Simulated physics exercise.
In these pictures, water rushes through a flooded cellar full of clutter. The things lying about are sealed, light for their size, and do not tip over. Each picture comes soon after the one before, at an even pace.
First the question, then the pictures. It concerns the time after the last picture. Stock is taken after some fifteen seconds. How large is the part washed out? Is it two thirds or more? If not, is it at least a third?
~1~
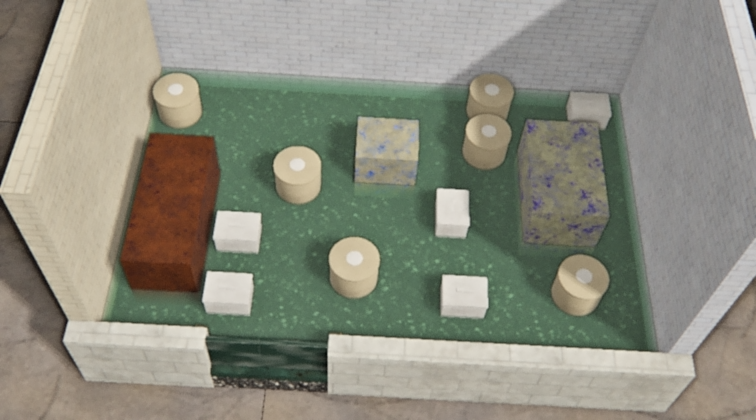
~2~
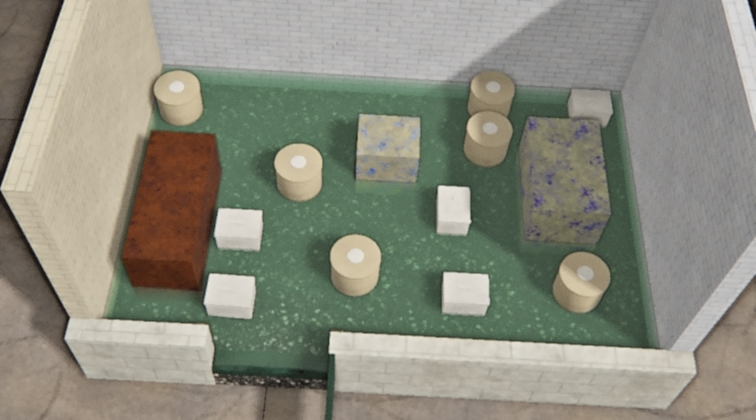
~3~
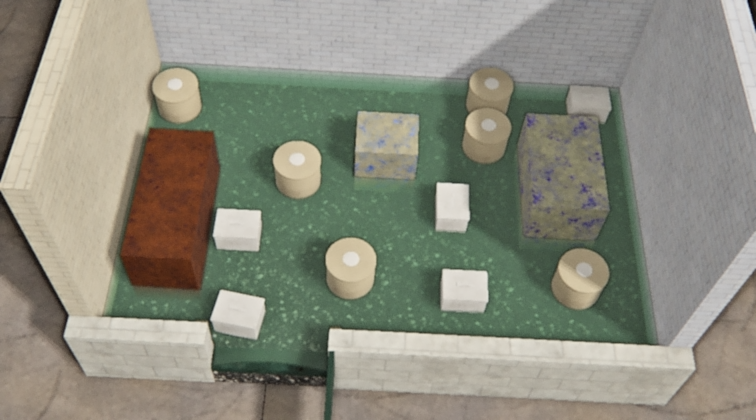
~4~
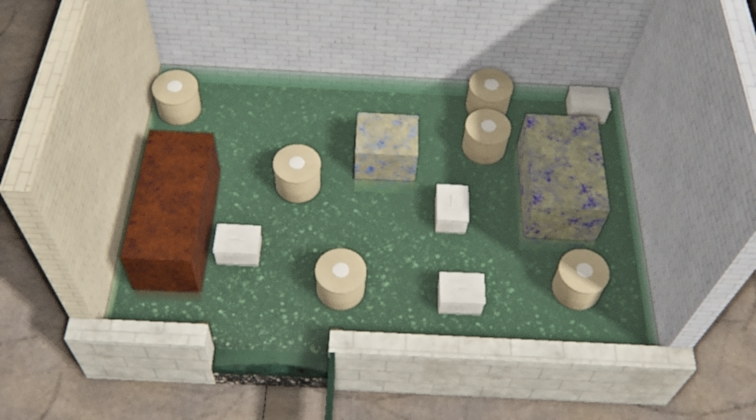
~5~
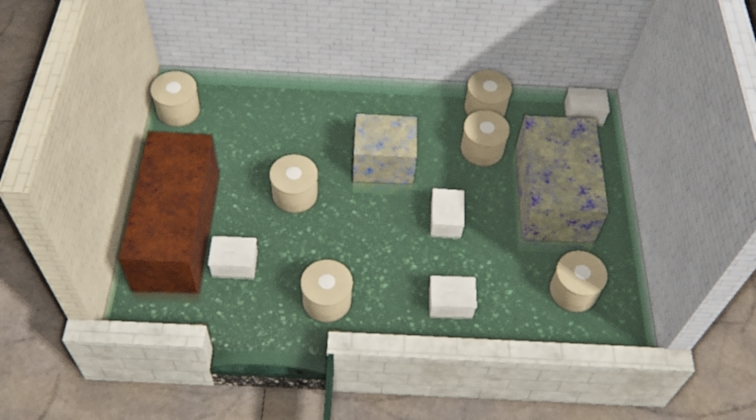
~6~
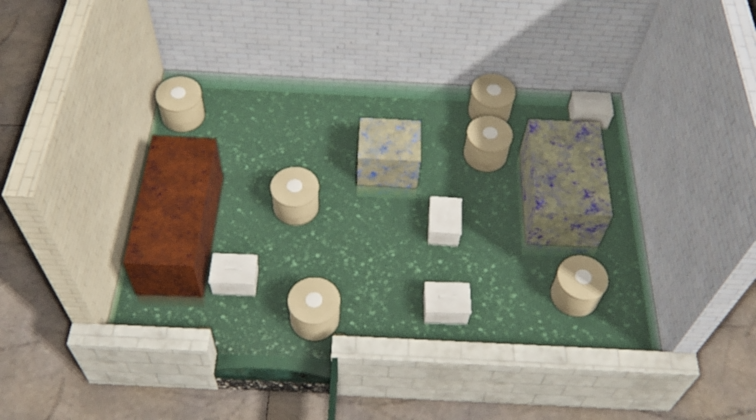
The portion is going to be a third to two thirds.
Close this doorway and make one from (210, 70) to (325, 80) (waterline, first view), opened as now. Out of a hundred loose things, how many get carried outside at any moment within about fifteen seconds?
It comes to about 50 per cent of the things.
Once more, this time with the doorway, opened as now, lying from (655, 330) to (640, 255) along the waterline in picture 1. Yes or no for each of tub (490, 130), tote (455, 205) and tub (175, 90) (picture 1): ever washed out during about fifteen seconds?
Result by object, in the order asked: Not flushed / flushed / not flushed.
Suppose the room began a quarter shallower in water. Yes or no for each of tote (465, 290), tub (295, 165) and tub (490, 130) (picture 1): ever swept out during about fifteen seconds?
One after the other: Gone, carried outside, no.
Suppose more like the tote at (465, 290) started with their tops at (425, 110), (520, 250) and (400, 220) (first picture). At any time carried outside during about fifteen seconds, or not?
In order, the first is never leaving, the second escaping, the third escaping.
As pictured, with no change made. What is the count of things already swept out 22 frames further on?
6.
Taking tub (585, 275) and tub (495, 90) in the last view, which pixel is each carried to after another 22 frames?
Estimate: (478, 293), then (448, 121).
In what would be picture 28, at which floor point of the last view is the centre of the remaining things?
In the last view, somewhere about (422, 195).
A moment on, 2 of 11 are out; 9 afloat.
Next, 4 of 11 are out; 7 afloat.
Later, 6 of 11 are out; 5 afloat.
In the end, 6 of 11 are out; 5 afloat.
